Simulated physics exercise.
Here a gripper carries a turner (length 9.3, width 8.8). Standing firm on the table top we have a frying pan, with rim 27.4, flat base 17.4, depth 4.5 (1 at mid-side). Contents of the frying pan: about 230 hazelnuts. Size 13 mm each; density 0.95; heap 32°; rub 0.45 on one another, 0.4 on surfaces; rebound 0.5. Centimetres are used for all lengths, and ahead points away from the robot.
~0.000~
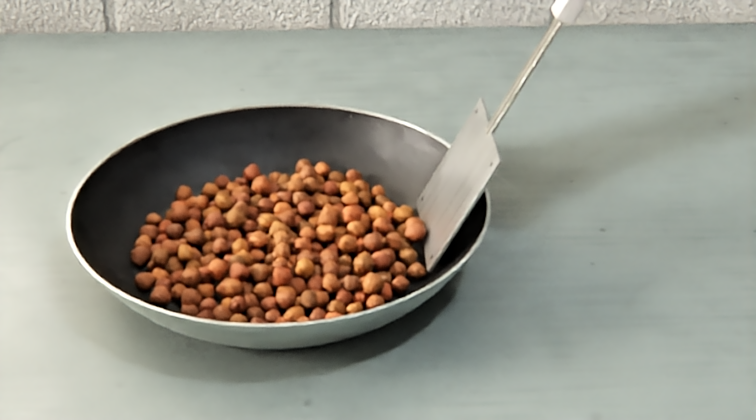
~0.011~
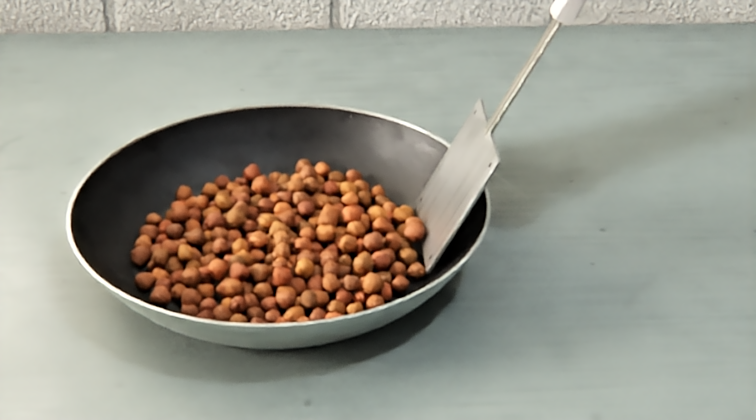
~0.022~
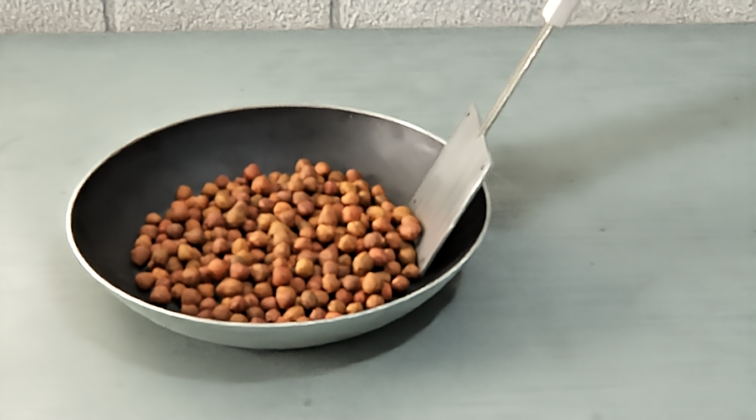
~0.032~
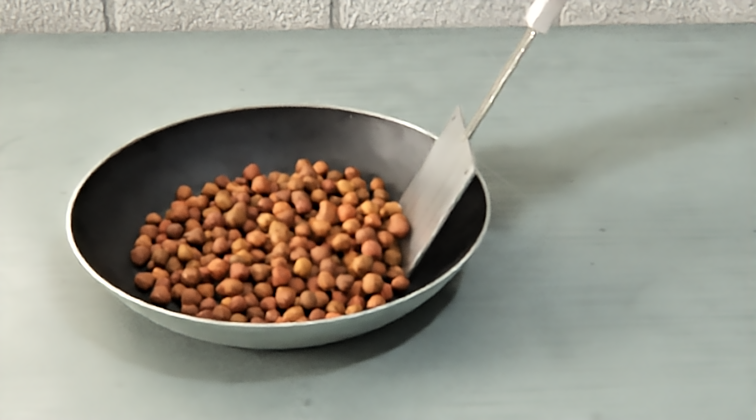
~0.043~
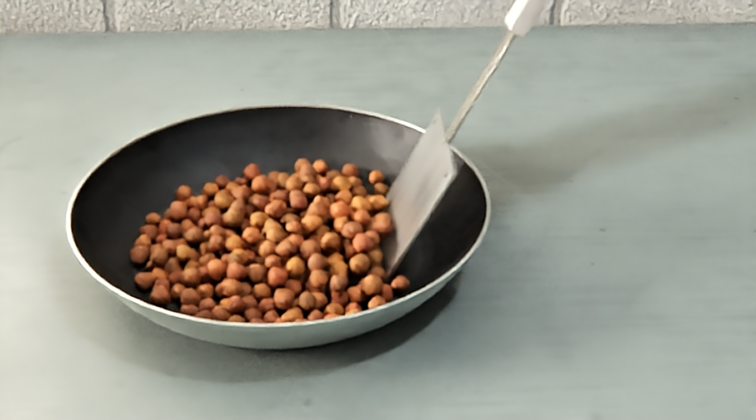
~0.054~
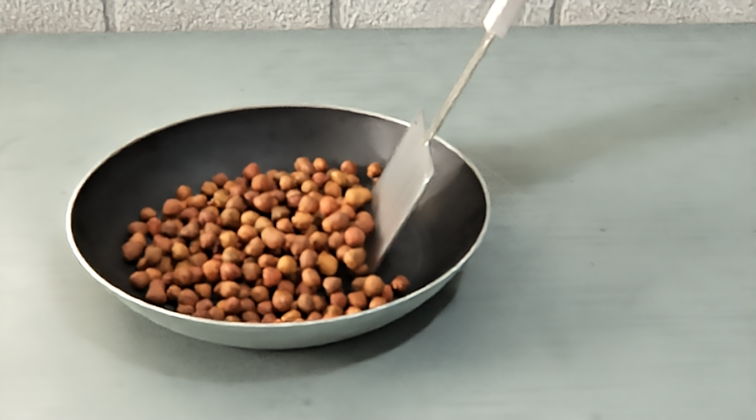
The video shows a metal turner standing at the right side of a dark frying pan of round brown nuts, at first nearly still, then moving left and pushing the nearest nuts leftward, leaving bare pan behind it.
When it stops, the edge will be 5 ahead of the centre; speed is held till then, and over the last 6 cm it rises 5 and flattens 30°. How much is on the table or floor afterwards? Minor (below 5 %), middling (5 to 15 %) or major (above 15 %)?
Middling.
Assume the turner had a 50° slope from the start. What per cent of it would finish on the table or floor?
Some 10 in a hundred.
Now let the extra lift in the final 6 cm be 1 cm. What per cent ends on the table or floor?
0 %.
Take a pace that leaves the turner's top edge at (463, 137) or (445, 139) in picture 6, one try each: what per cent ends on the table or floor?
First try about 0 %, second try about 5 %.
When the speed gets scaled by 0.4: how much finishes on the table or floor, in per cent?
The share would be near 0 in a hundred.
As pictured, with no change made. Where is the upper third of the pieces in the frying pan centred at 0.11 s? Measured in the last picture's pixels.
I'd put it somewhere near (246, 219).
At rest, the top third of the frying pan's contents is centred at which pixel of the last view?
Approximately at pixel (165, 224).
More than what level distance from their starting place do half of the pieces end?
Somewhere about 4 centimetres, I'd say.
After 0.08 s, sloping 63°, highest piece 5 above the table; 232 in the frying pan.
After 0.11 s, sloping 53°, highest piece 7 above the table; 232 in the frying pan.
After 0.32 s, sloping 33°, highest piece 7 above the table; 211 in the frying pan, 18 on the table or floor, 3 on the blade or in flight.
After 1.37 s, sloping 33°, highest piece 4 above the table; 210 in the frying pan, 22 on the table or floor.
In the end, 210 in the frying pan, 22 on the table or floor. That is 9 % on the table or floor.
